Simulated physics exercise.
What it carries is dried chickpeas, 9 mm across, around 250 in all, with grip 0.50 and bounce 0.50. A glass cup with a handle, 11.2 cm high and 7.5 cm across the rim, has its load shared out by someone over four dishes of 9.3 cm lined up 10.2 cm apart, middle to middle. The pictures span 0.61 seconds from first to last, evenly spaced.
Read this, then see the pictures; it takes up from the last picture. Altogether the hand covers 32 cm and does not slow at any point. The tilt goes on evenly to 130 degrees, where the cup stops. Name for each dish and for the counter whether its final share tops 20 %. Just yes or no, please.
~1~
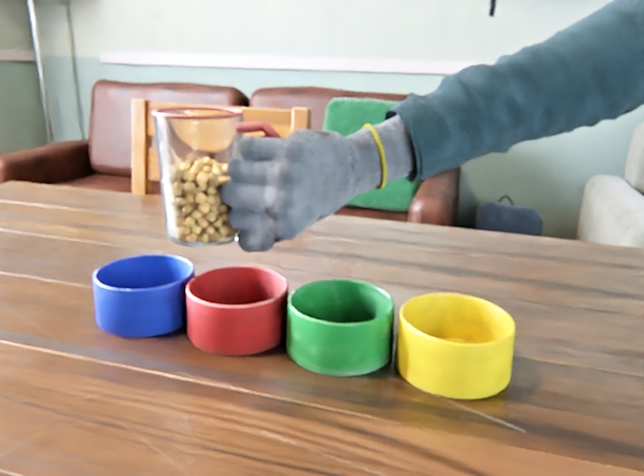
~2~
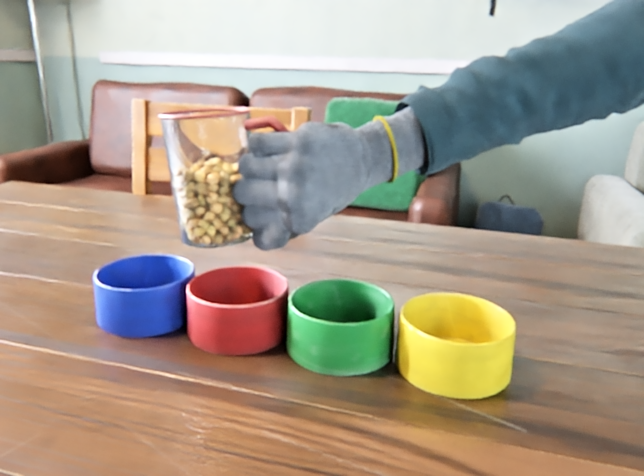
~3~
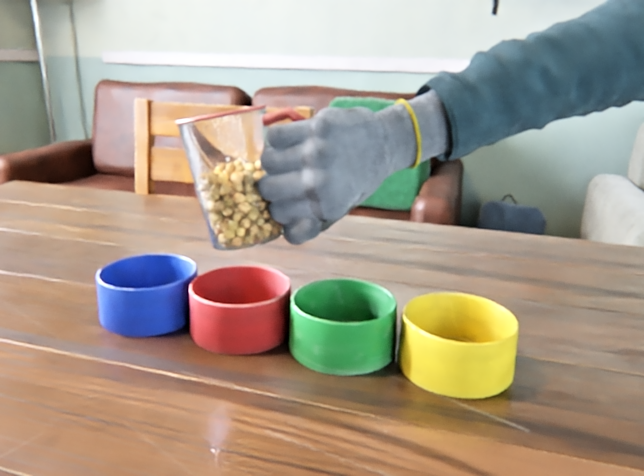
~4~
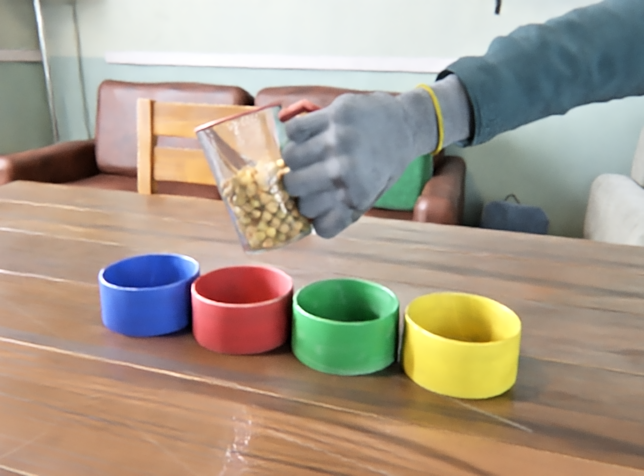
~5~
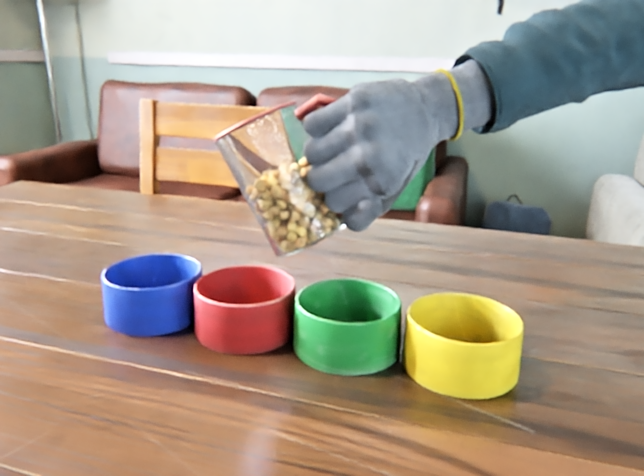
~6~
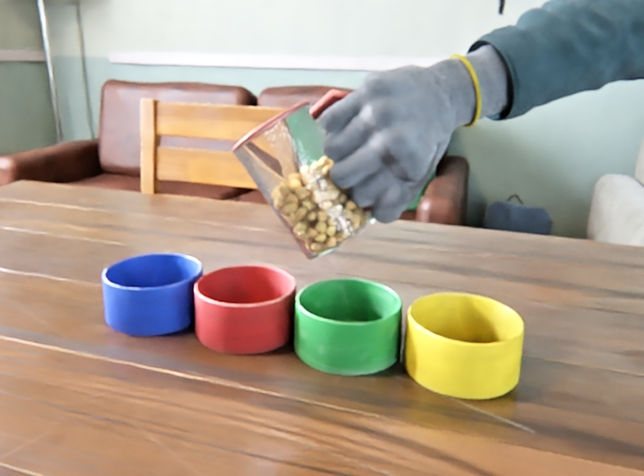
In short: Red no, blue no, green no, yellow yes, counter no.
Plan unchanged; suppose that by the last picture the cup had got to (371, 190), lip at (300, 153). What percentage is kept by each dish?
Dish by dish: Red 0 percent, blue 0 percent, green 0 percent, yellow 100 percent.
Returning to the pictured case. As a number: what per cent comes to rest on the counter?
The answer is roughly 0 per cent.
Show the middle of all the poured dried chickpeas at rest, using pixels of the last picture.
After settling, the middle sits near (466, 340).
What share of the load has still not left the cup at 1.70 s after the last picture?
Roughly 0 %.
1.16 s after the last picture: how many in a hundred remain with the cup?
Load share: Near 95 percent.
Then, 0.70 s after the last picture, tilt 80 degrees; cup holds 100 %.
Then, 1.16 s after the last picture, tilt 109 degrees; cup holds 95 %, yellow 5 %.
Then, 1.70 s after the last picture, tilt 130 degrees; cup holds 0 %, yellow 100 %.
In the end, red 0 %, blue 0 %, green 0 %, yellow 100 %, counter 0 %.
